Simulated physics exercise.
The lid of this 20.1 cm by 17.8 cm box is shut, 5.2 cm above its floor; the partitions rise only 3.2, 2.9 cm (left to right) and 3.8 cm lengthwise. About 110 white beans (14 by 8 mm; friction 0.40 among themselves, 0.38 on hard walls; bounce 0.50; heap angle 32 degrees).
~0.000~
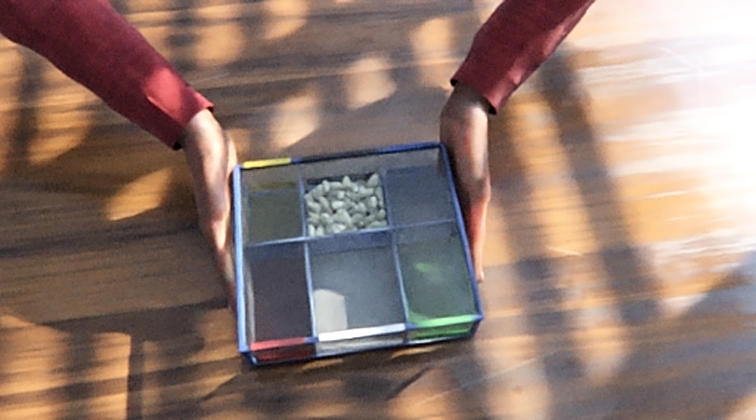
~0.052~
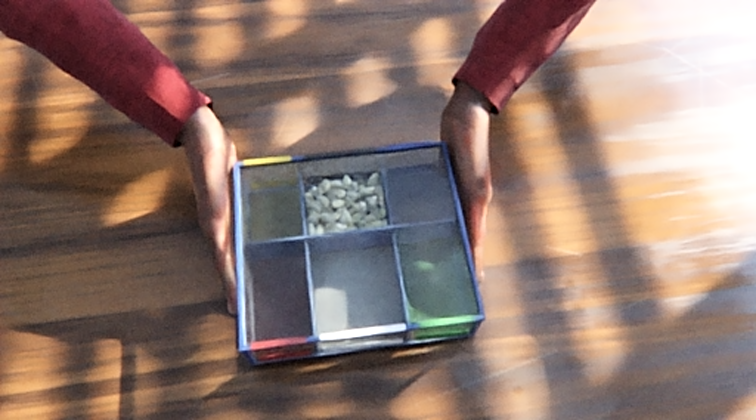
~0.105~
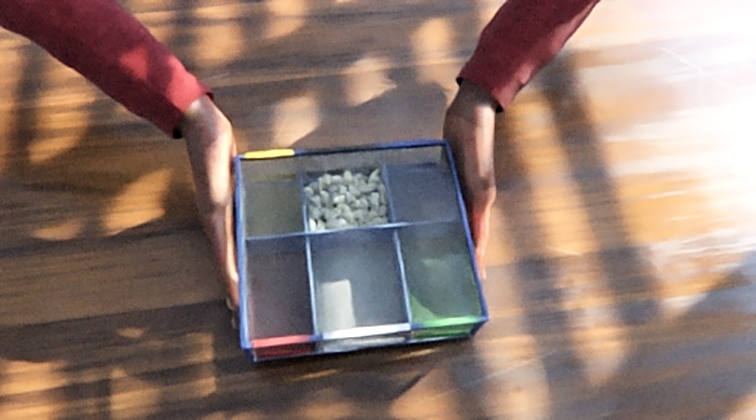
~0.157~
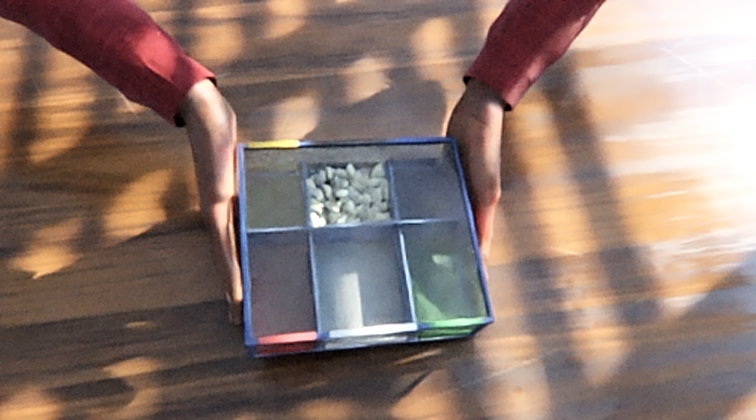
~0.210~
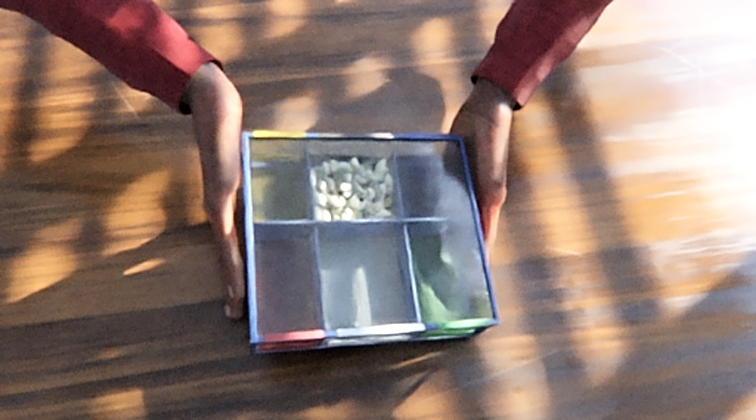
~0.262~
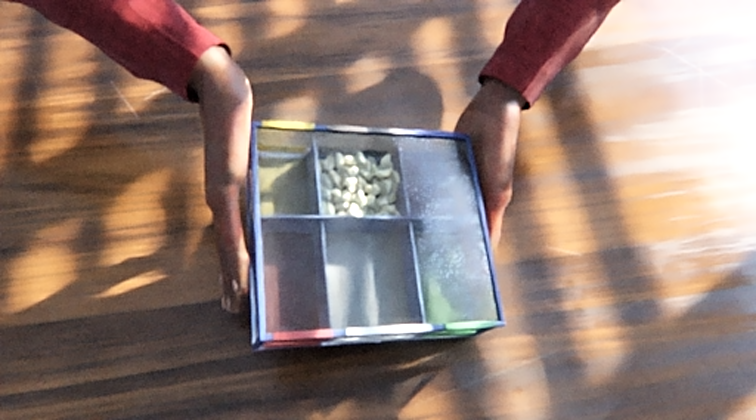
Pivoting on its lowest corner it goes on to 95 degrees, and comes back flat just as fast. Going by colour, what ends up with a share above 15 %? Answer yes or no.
Red: No, blue: Yes, green: Yes, yellow: No, white: No, black: Yes.
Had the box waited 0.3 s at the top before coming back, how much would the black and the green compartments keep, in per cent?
In that case black 20; green 35.
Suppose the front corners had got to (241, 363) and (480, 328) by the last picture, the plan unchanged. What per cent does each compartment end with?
Red 30, blue 0, green 0, yellow 0, white 10, black 60.
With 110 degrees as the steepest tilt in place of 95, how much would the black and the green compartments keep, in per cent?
In that case black 10, green 20.
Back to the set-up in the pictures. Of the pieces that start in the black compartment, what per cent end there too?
Roughly 20 per cent.
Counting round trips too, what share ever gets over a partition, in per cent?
Some 80 per cent.
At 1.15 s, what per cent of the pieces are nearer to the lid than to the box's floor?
About 60 per cent.
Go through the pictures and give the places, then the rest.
The first frame shows box tilt 0 degrees, front corners at (245, 347) and (479, 316); black 100 %.
The second frame shows box tilt 1 degrees, front corners at (245, 346) and (480, 316).
The third frame shows box tilt 4 degrees, front corners at (247, 344) and (484, 317), lowest corner right front.
The fourth frame shows box tilt 9 degrees, front corners at (251, 340) and (489, 318), lowest corner right front.
The fifth frame shows box tilt 14 degrees, front corners at (257, 337) and (494, 320), lowest corner right front.
The sixth frame shows box tilt 19 degrees, front corners at (265, 335) and (499, 322), lowest corner right front; black 100 %. Its pace works out near 95 degrees a second.
After 1.15 s, tilt 95 degrees; blue 30 %, green 15 %, black 55 %.
Then, at 1.74 s, tilt 42 degrees; blue 55 %, green 25 %, black 20 %.
Then, at 2.39 s, tilt 0 degrees; blue 50 %, green 30 %, black 20 %.
At rest (2.8 s), red 0 %, blue 50 %, green 30 %, yellow 0 %, white 0 %, black 20 %.
